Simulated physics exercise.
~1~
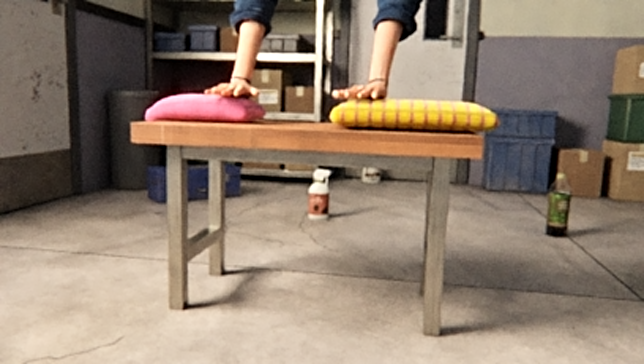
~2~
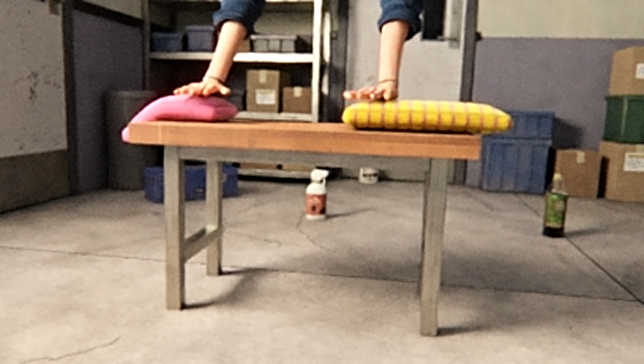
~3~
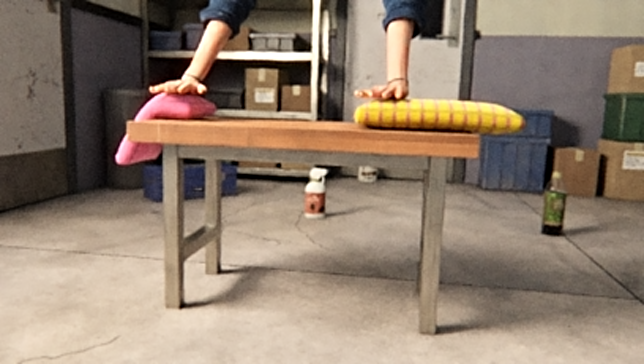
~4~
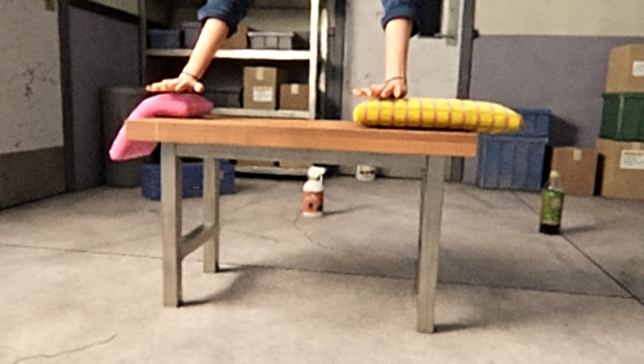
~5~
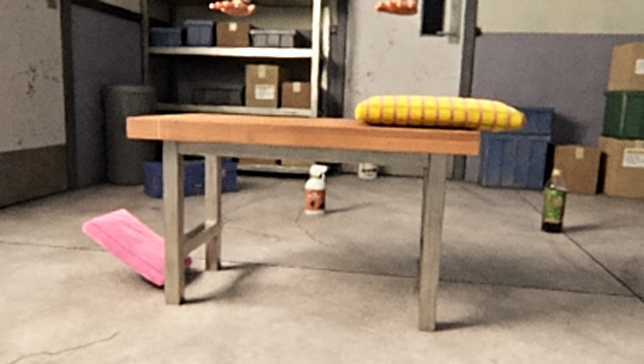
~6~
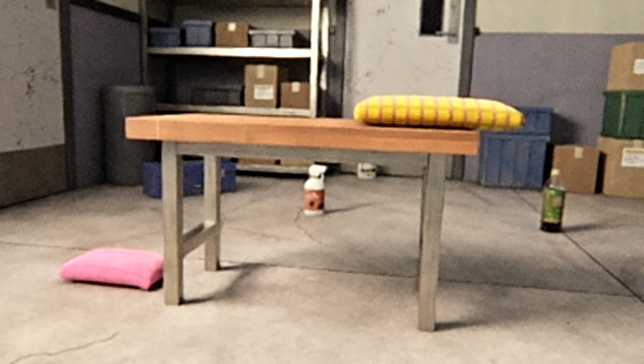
In a storeroom, hands pushing two cushion-like bags apart on a bench, the pink one falling to the floor, the yellow staying.
